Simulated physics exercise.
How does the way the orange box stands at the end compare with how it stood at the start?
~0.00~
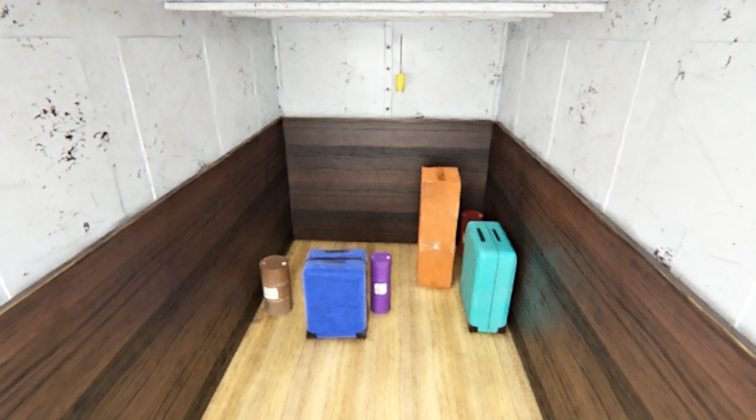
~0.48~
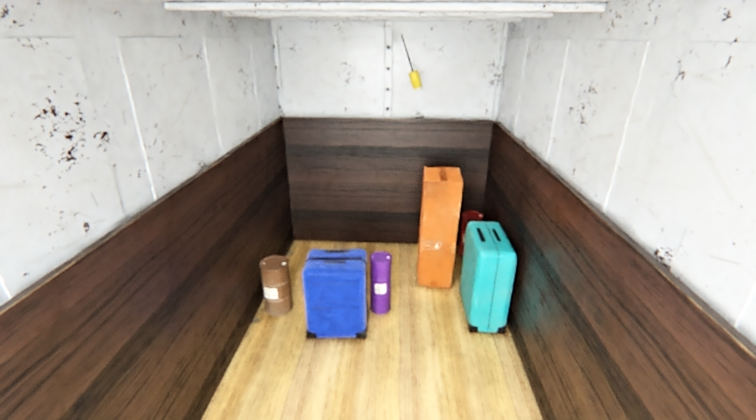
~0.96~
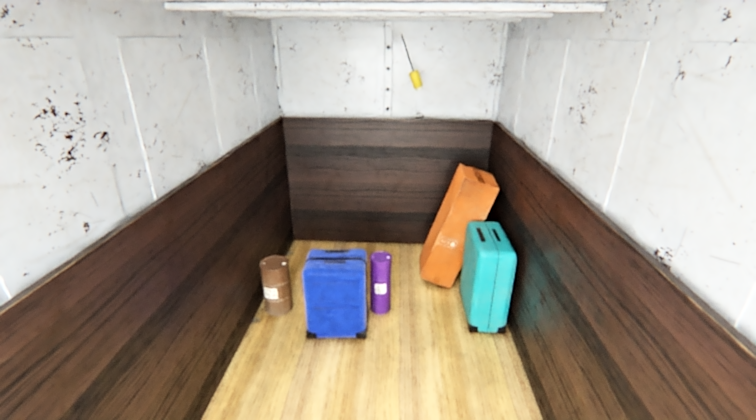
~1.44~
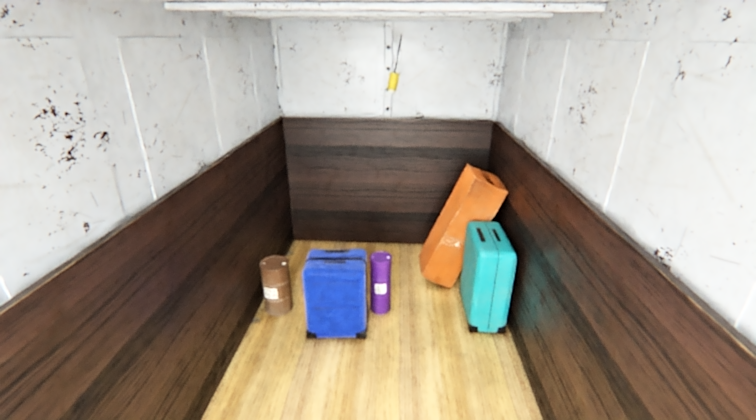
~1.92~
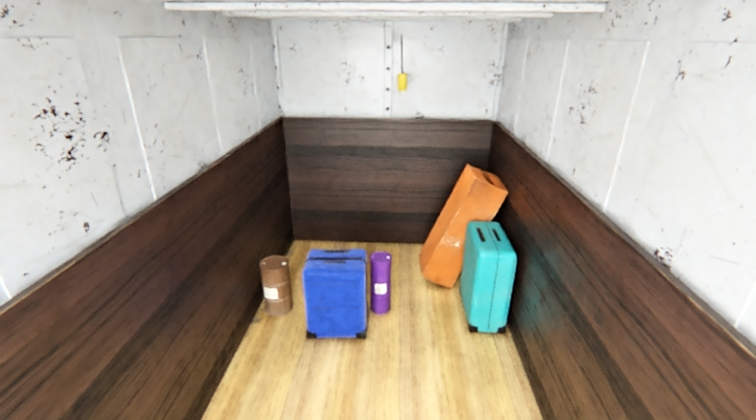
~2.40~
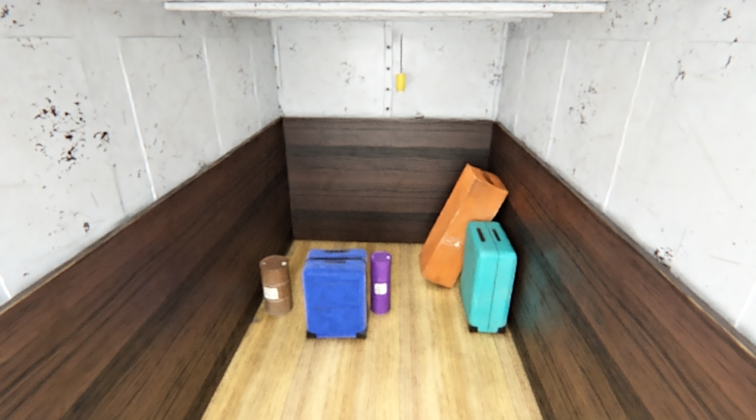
At the start the orange box stood upright, but by the end it was leaning over to the right.
